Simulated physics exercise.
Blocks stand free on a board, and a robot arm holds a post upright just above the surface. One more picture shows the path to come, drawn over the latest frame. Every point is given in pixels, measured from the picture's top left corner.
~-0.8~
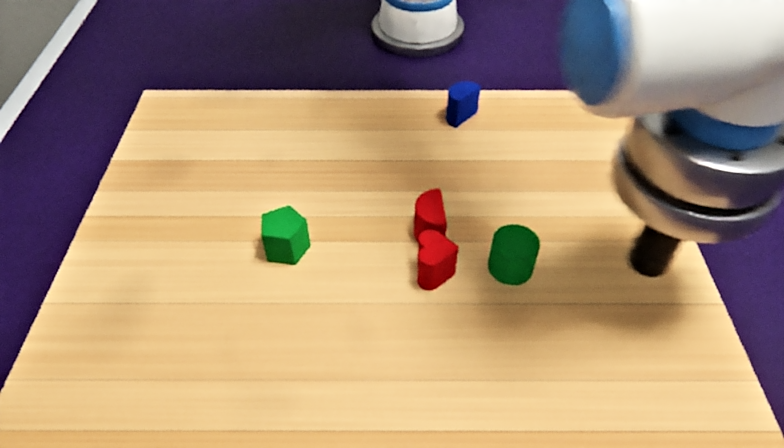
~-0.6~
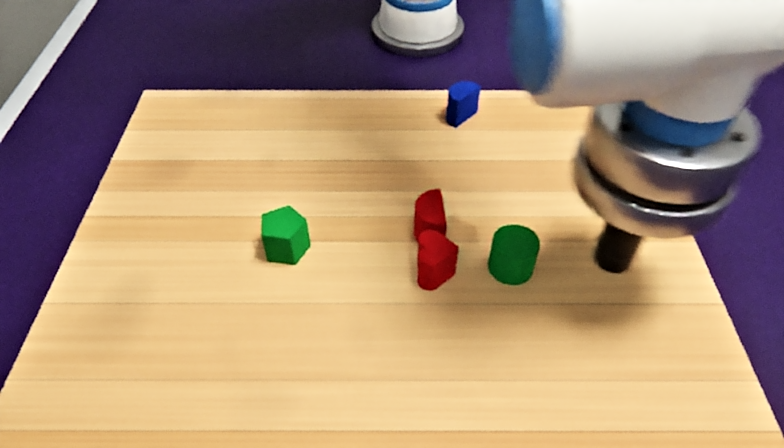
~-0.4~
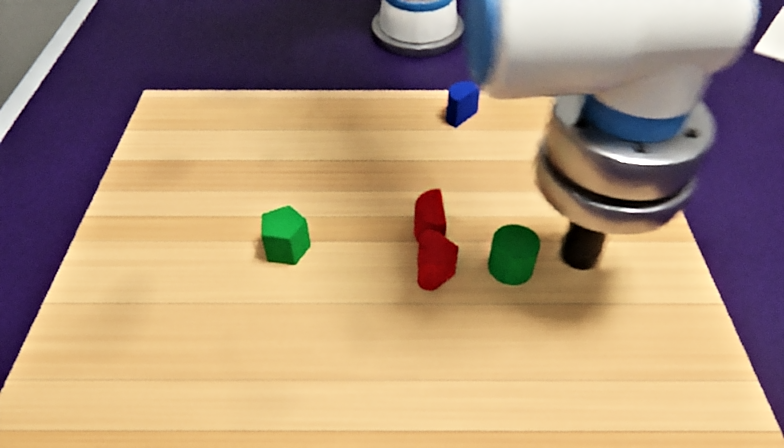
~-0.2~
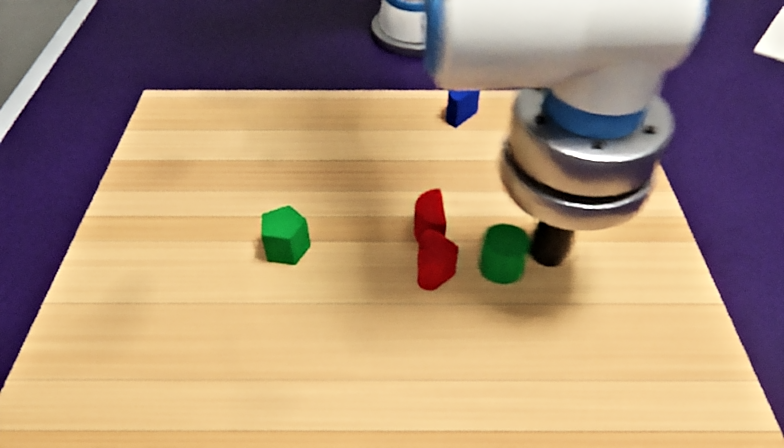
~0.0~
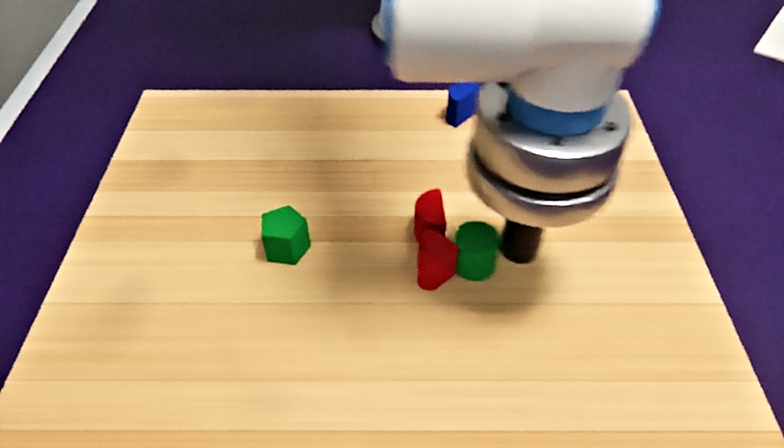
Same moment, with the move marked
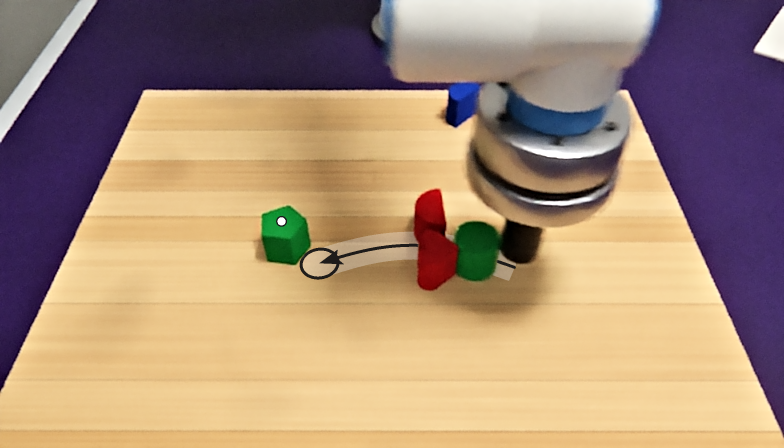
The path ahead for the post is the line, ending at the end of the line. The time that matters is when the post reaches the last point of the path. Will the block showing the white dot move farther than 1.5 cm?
I'd say no.
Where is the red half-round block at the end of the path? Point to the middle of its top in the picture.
It ends at (403, 196).
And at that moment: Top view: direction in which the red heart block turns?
Viewed from overhead, the red heart block winds up turned anticlockwise.
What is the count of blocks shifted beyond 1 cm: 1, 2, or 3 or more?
Once the path ends, three or more blocks will have shifted.
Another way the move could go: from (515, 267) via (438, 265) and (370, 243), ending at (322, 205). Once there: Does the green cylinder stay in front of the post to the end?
Short answer: No.
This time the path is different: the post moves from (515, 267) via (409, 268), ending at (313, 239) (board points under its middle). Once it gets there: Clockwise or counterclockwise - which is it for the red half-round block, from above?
It turns clockwise.
Drawn move, from (515, 267) via (450, 249) and (384, 247), ending at (320, 263); the dot is on the green pentagonal block.
The first path, step by step. One third of the way, post (451, 231); red half-round block (415, 204), turned 75° clockwise; red heart block (395, 260), turned 20° anticlockwise; green cylinder (413, 232).
Two thirds of the way, post (383, 230); red half-round block (403, 196), turned 90° clockwise; red heart block (382, 270), turned 65° anticlockwise; green cylinder (354, 245).
At the end, post (317, 246); green pentagonal block still; red half-round block (403, 196), turned 90° clockwise; red heart block (382, 270), turned 65° anticlockwise; green cylinder (314, 270).
